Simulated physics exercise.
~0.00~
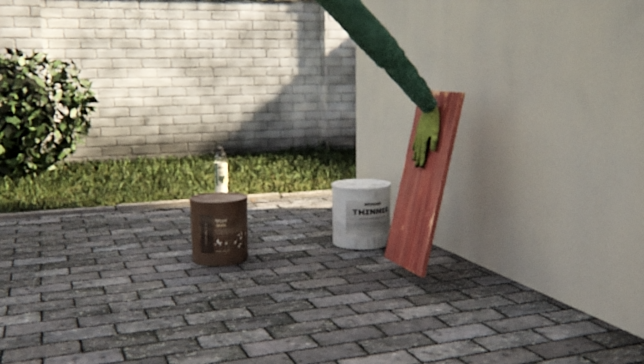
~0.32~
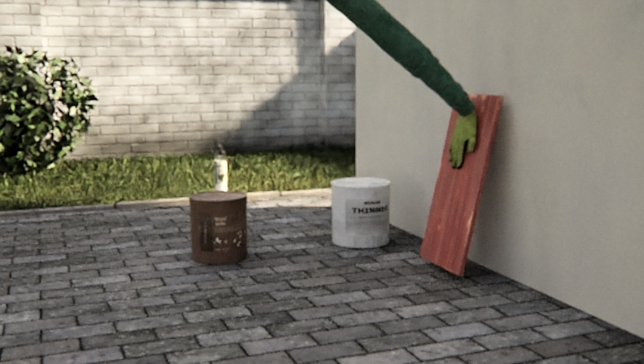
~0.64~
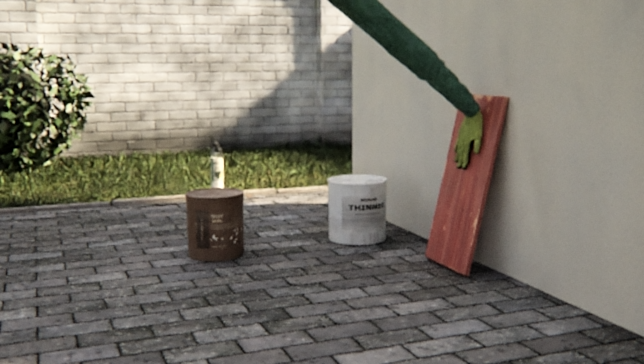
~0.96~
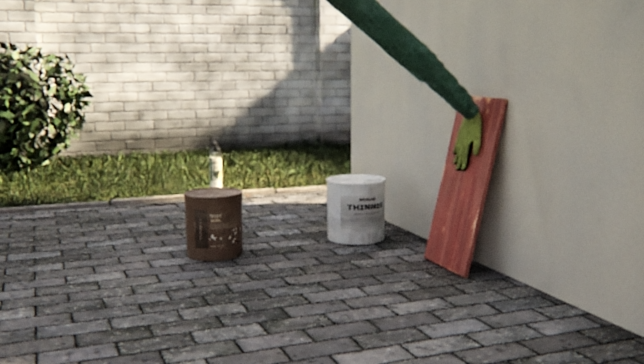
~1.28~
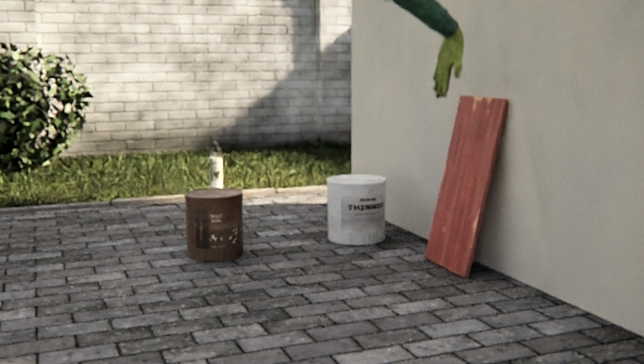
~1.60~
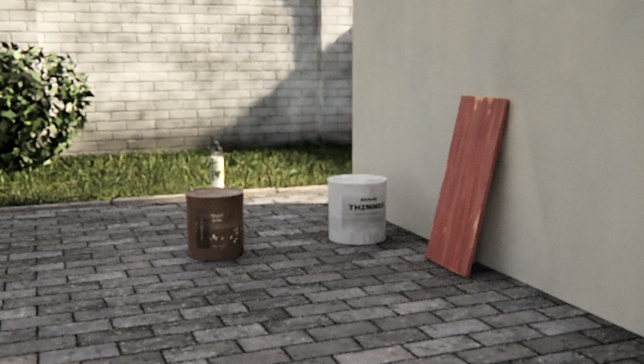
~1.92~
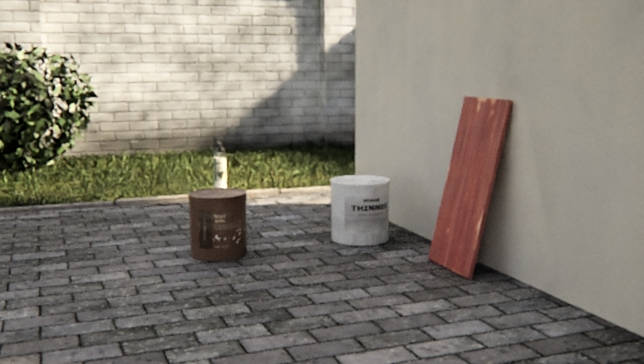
A gloved hand in a long green sleeve moved a red board a little to the right and leaned it against a bare wall, then let go and drew away, leaving the board leaning there beside the unmoved brown and white pails.
